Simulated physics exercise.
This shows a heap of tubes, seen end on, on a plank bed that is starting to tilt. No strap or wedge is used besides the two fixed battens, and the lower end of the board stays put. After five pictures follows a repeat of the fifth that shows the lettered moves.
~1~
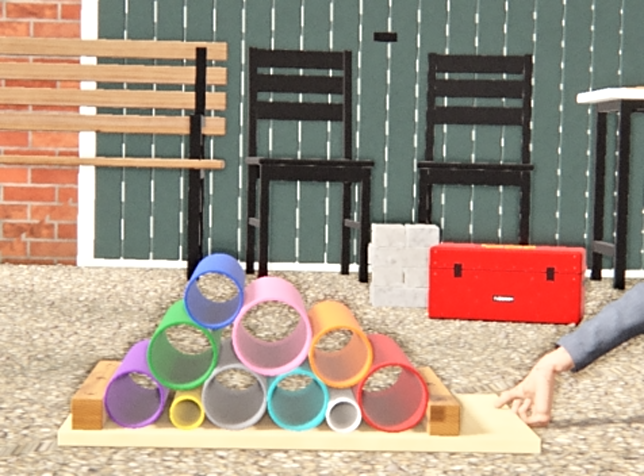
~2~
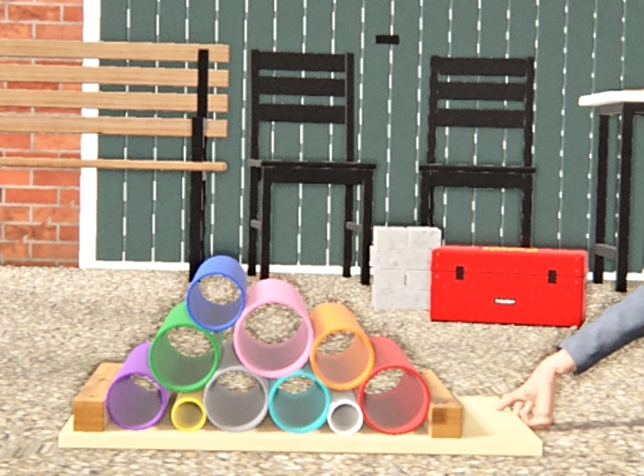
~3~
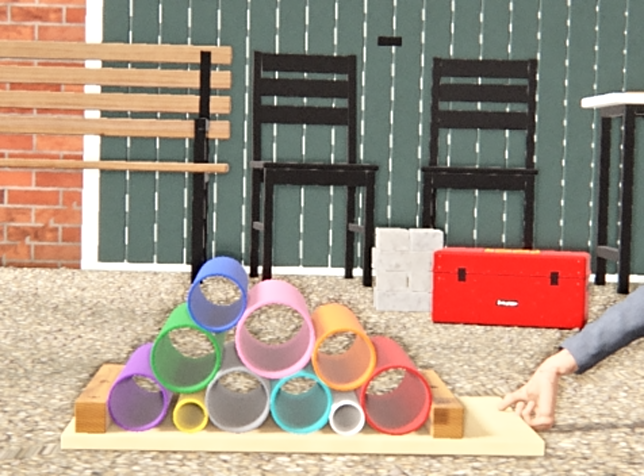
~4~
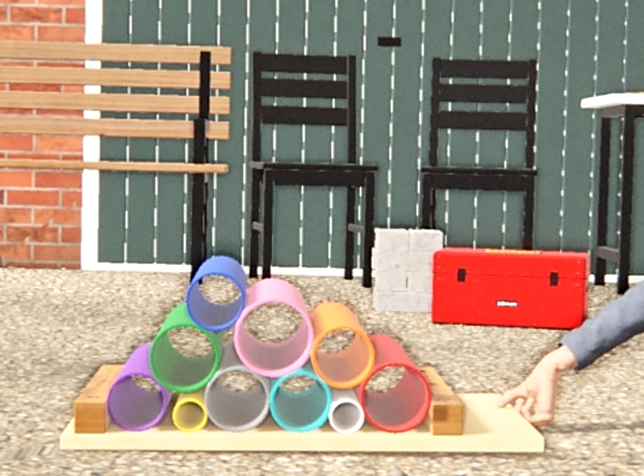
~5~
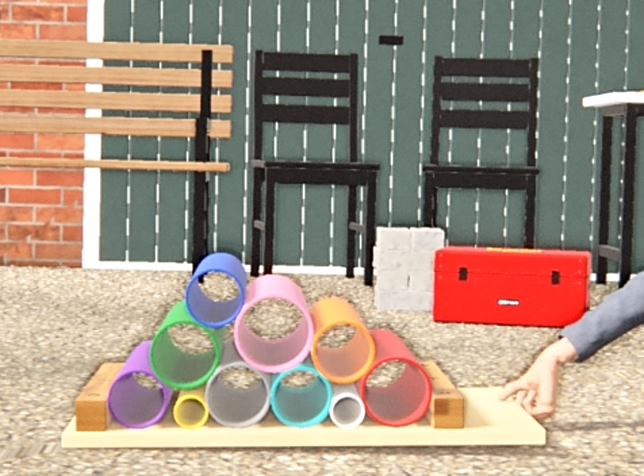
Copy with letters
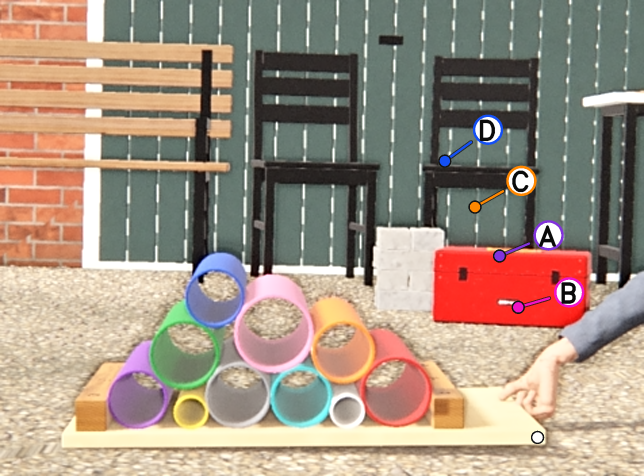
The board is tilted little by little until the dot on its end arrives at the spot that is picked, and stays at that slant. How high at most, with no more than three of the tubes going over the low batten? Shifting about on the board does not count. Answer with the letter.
The last mark within the limit is D.
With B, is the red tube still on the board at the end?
Yes.
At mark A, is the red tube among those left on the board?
The red tube: Yes.
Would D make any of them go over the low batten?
Yes, at D.
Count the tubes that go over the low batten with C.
With C, one.
On the marked copy, A at (499, 256); B at (518, 307); C at (475, 207); D at (445, 161); the white dot at (538, 437).
Following D. Soon after the start, board at 20°.
Later, board at 37°.
In the end, board at 37°, three over the low batten (green, pink, blue).
As for the rest, A none over the low batten; B none over the low batten; C one over the low batten (blue).
